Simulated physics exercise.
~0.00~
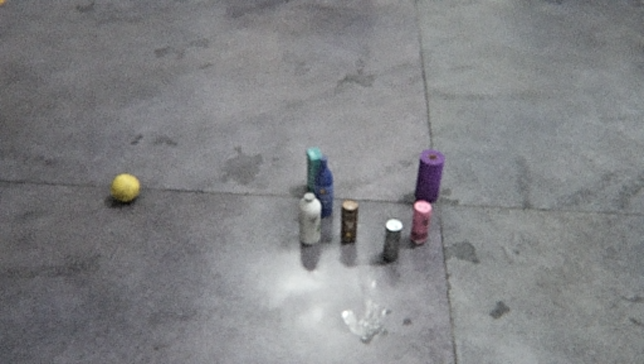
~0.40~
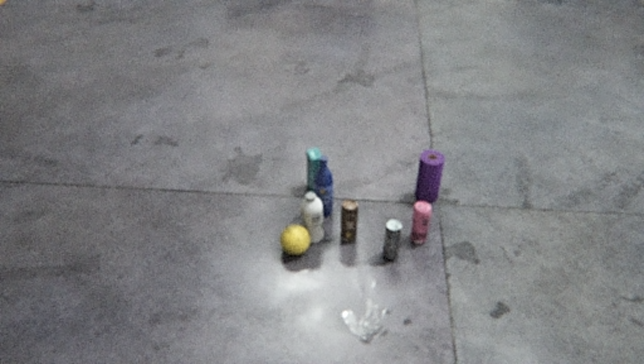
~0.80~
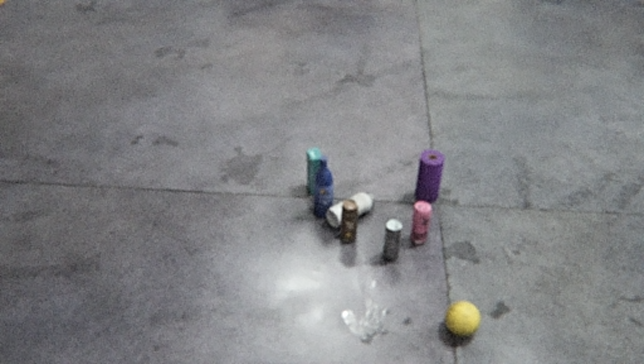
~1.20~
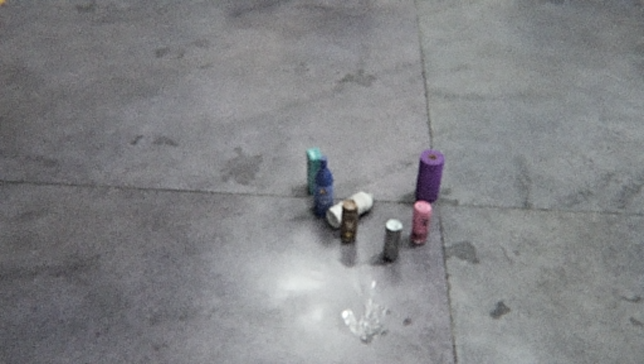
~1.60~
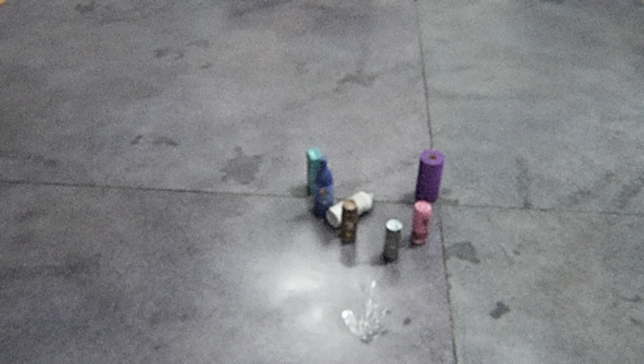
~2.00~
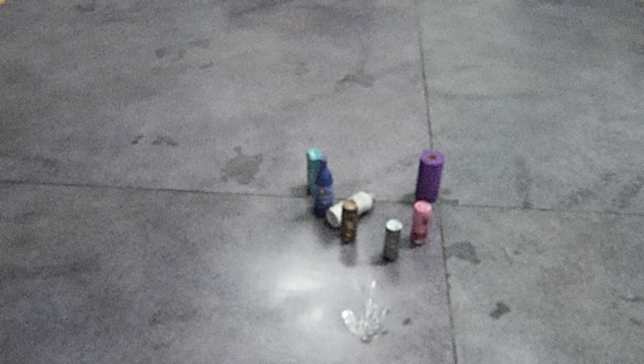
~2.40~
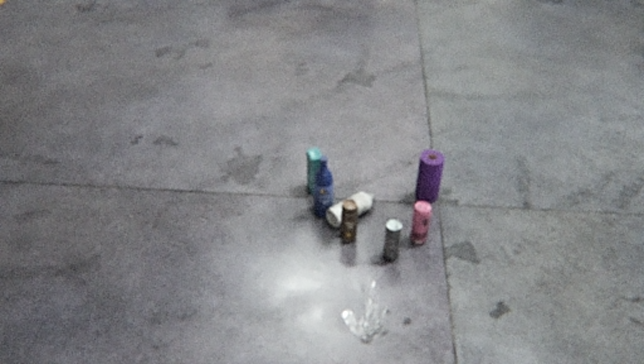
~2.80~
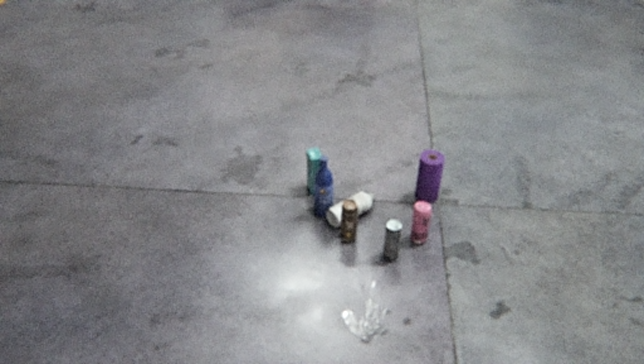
A purple roll standing among bottles and cans as a yellow ball rolls in from the left, leaving only the white bottle toppled.
